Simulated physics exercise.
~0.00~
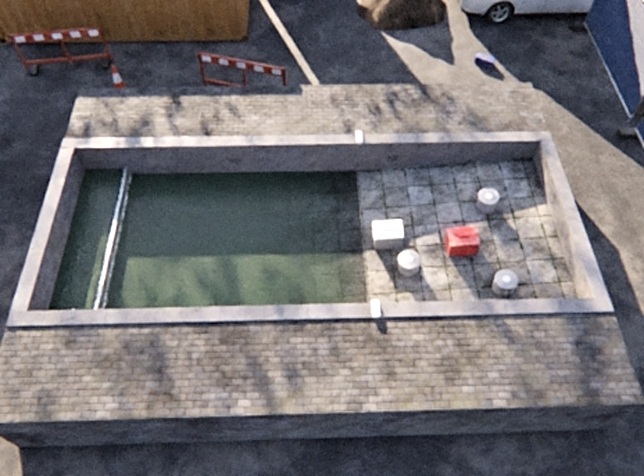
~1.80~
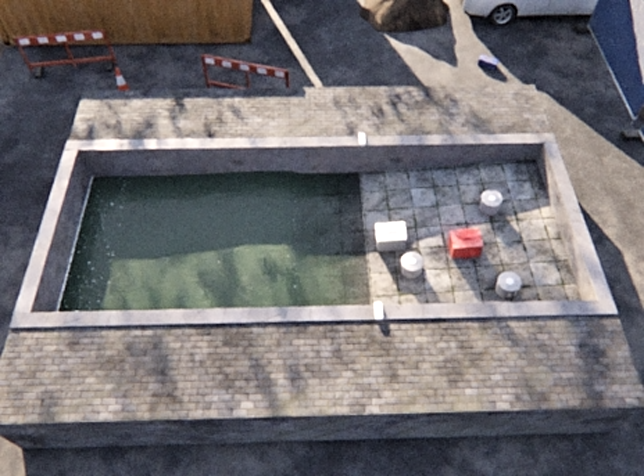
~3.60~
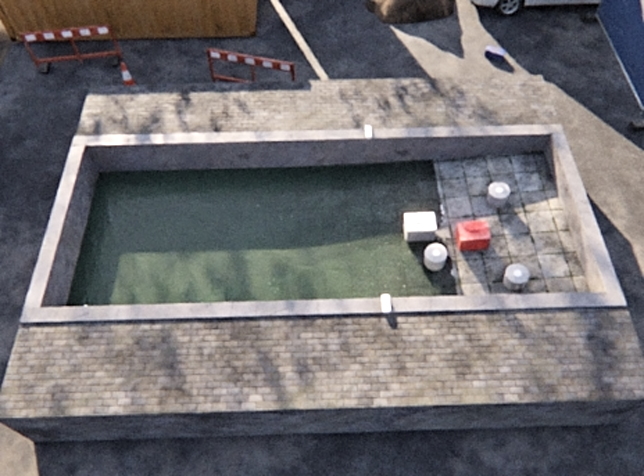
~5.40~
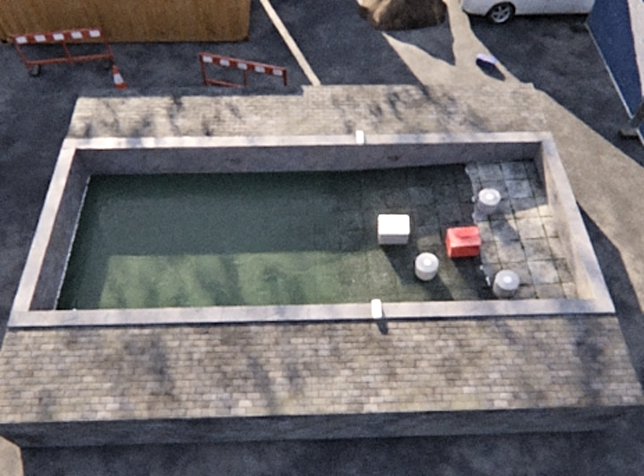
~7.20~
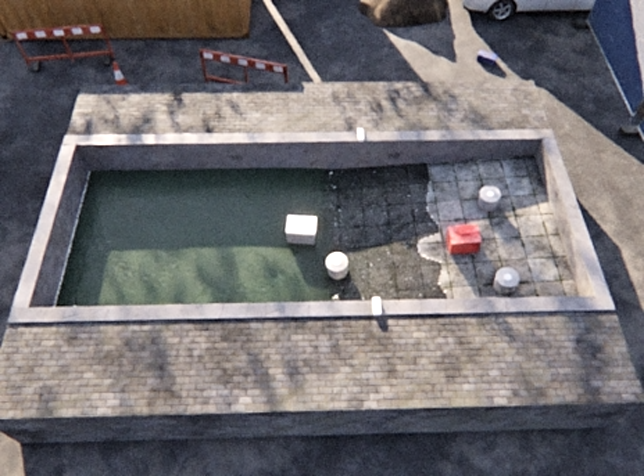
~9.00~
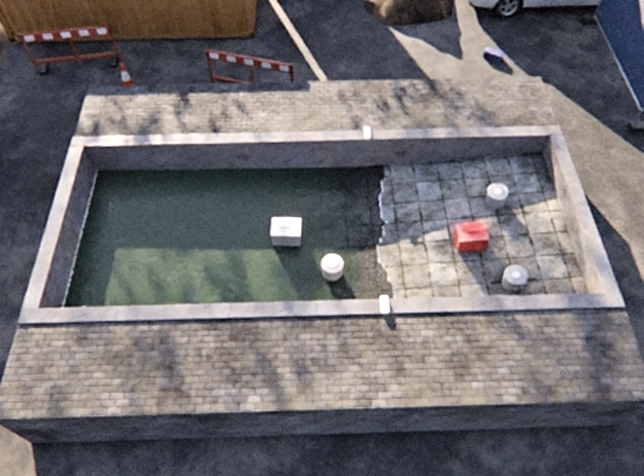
Green water surging up a paved ramp in a walled basin, carrying a white chest and tub left, red chest staying aground.
